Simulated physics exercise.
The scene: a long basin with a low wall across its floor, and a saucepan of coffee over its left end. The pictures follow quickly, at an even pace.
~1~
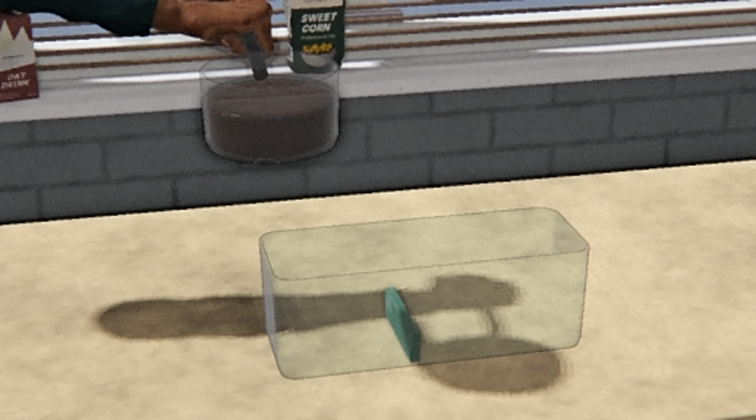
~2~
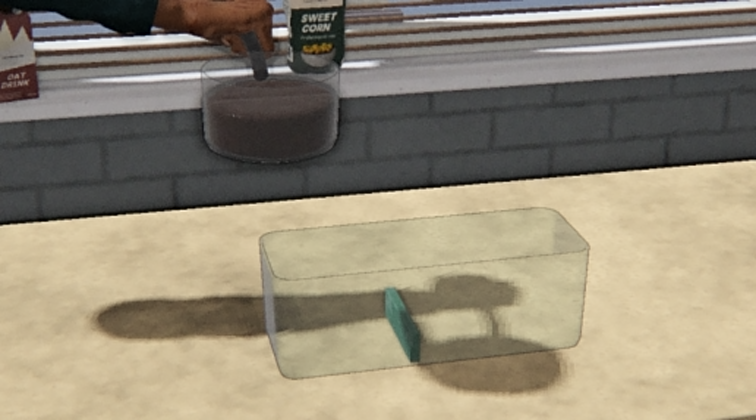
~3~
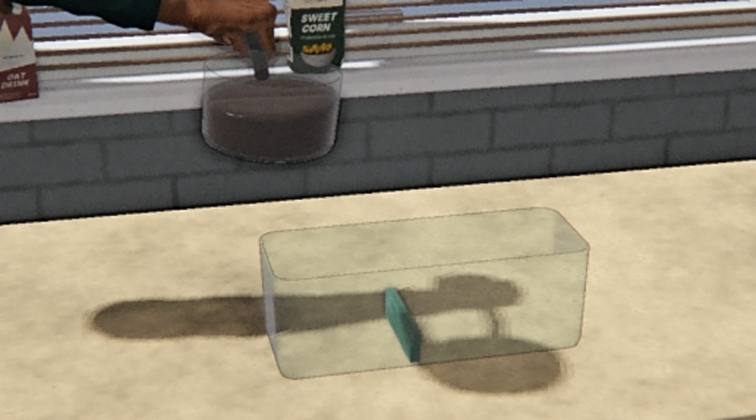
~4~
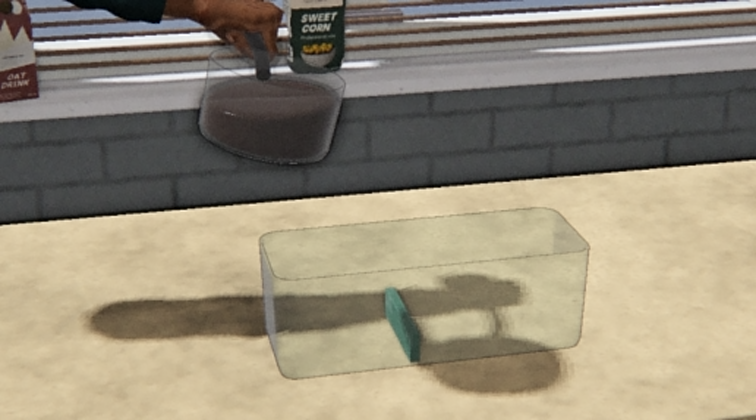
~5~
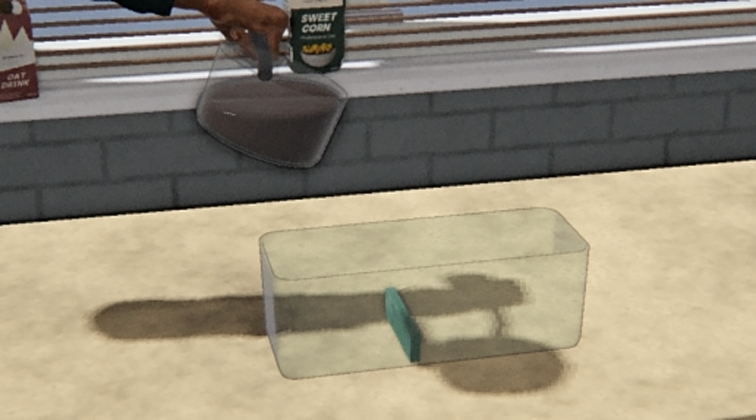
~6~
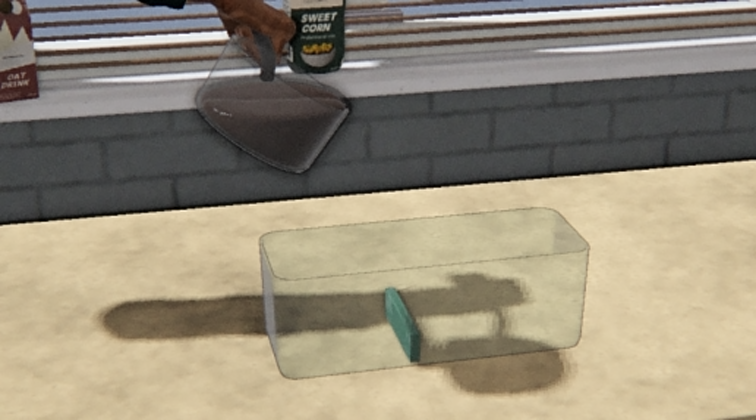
On a pale countertop before a grey brick ledge sits a long, clear basin with a low green wall across its floor. Above its left end, a hand holds a transparent saucepan of dark liquid, level at first, then tilts it steadily to the right while the liquid's surface stays nearly flat.
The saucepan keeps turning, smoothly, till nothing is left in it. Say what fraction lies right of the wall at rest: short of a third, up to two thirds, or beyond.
In the end between a third and two thirds is right of the wall.
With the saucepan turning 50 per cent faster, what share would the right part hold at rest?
Roughly 35 in a hundred.
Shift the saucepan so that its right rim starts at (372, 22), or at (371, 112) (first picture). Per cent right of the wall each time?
Near 90 % and 75 %.
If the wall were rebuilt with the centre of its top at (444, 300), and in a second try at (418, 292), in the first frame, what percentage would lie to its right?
The first gives 5 %, the second 10 %.
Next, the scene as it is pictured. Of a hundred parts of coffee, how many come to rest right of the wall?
Some 45 per cent.
A moment on, the saucepan is tipped on its side and 44 per cent is still to pour, 6 is left of the wall and 8 right of it.
Next, the saucepan is tipped on its side and 14 per cent is still to pour, 30 is left of the wall and 42 right of it.
Then the saucepan is tipped on its side and 4 per cent is still to pour, 49 is left of the wall and 42 right of it.
Later the saucepan is tipped on its side and 1 per cent is still to pour, 55 is left of the wall and 42 right of it.
Finally, 56 per cent lies left of the wall, 43 right of it and 1 outside.
